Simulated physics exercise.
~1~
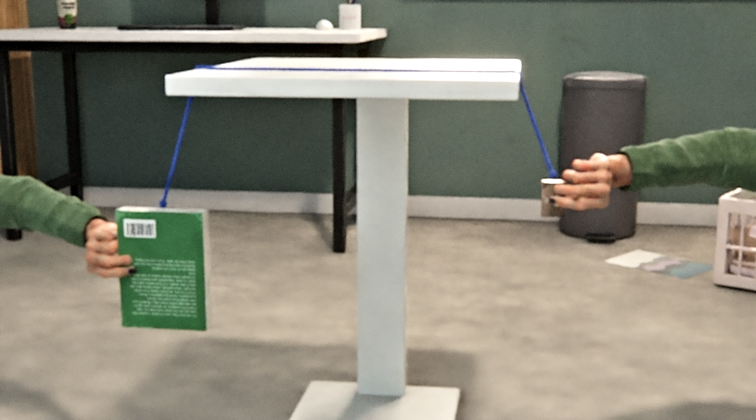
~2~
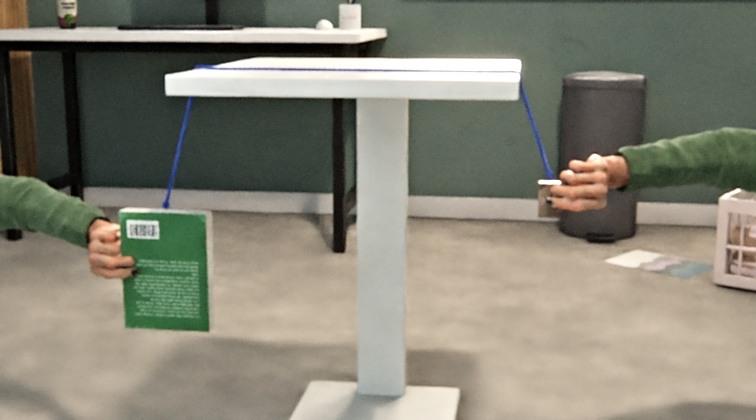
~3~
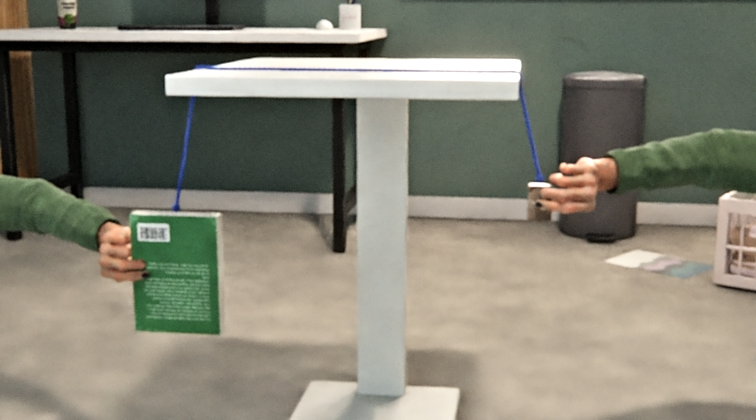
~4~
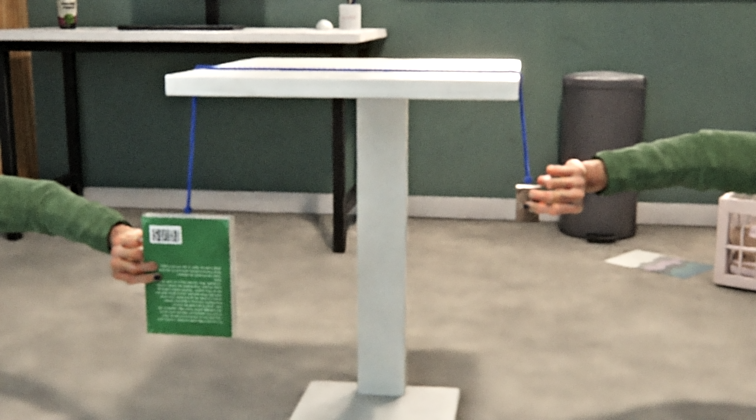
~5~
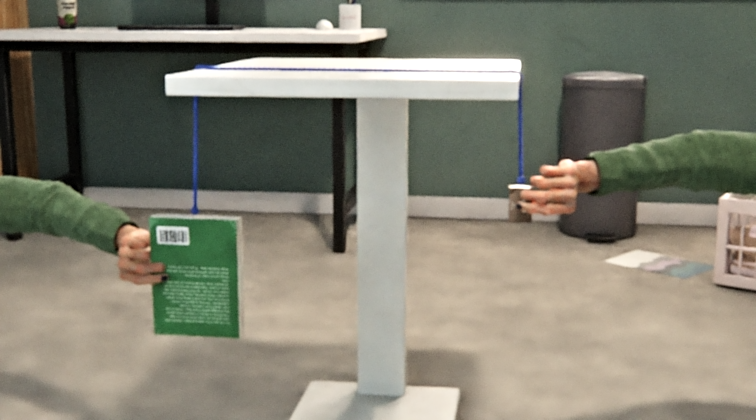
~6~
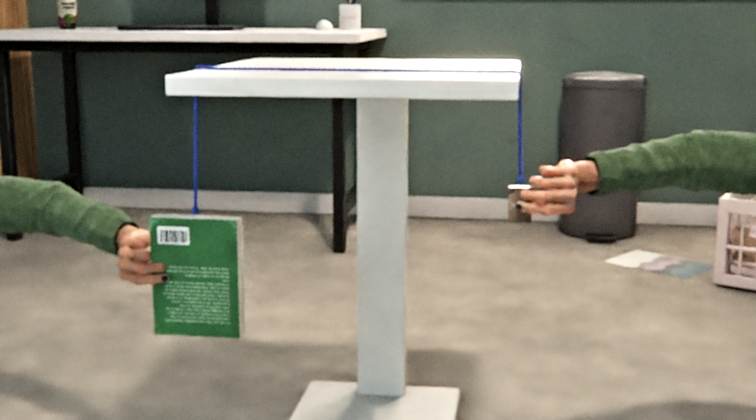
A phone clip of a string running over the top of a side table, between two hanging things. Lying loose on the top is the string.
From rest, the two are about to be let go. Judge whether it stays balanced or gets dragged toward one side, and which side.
It's going to shift to the left after release.
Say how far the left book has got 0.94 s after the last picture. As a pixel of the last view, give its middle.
Position at that time: (202, 409).
Then, 0.50 s on from there, left book down on the floor near (202, 409); right matchbox pulled up onto the top.
Then, 0.94 s on from there, left book down on the floor near (202, 409); right matchbox down on the floor.
In the end, left book down on the floor near (203, 409); right matchbox down on the floor. The string drops leftwards.
